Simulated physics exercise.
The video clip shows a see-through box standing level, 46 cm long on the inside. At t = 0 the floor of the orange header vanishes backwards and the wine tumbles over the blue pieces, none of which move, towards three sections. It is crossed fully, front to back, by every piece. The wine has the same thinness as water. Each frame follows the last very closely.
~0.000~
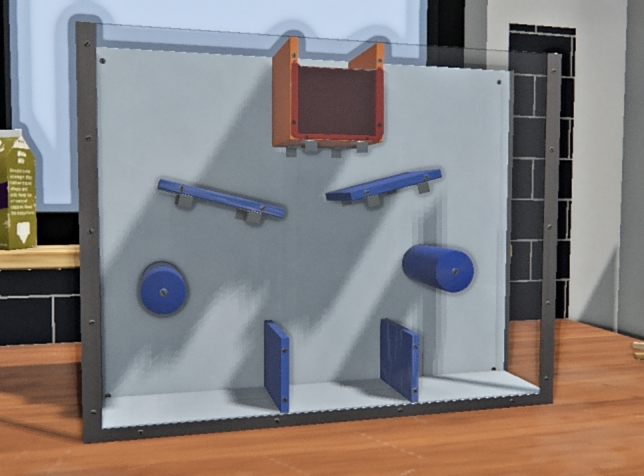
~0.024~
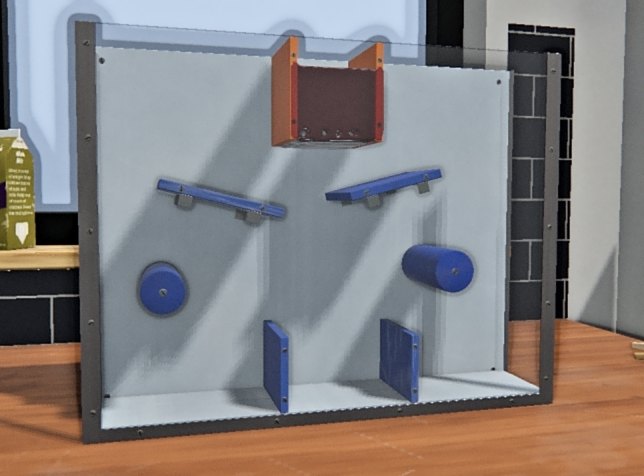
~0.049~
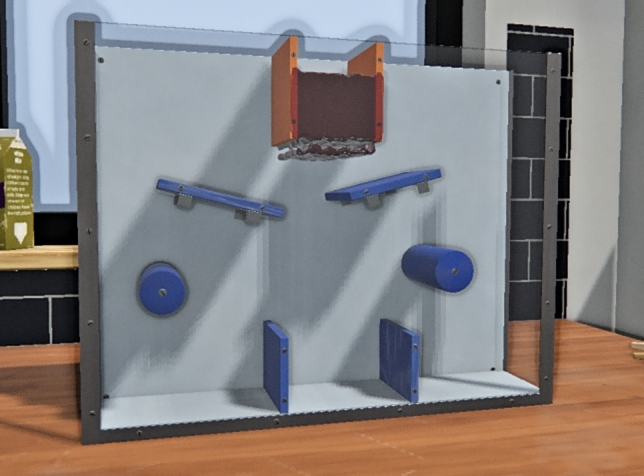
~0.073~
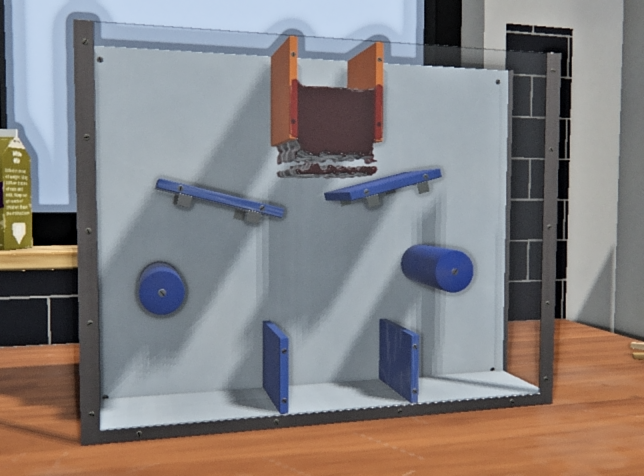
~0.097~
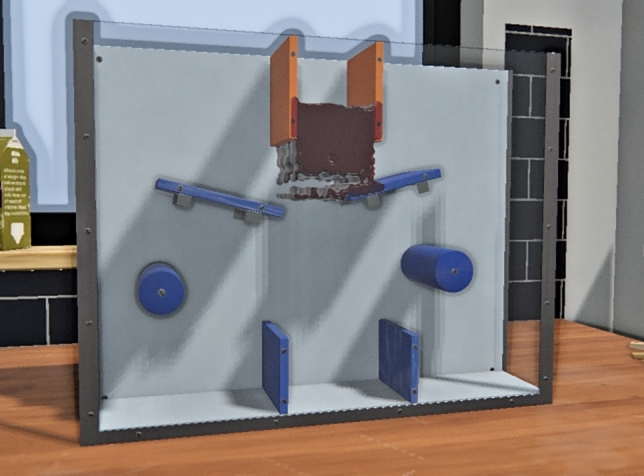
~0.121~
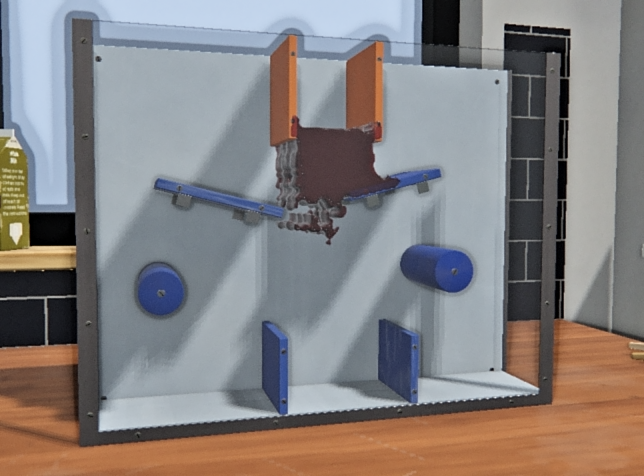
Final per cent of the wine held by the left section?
Close to 15 per cent.
After 0.22 s 52 per cent has yet to come down; below, left 4, middle 44, right 0.
After 0.36 s 41 per cent has yet to come down; below, left 9, middle 48, right 1.
After 0.71 s 4 per cent has yet to come down; below, left 12, middle 63, right 22.
In the end the left section holds 13, the middle 65 and the right 22 per cent.
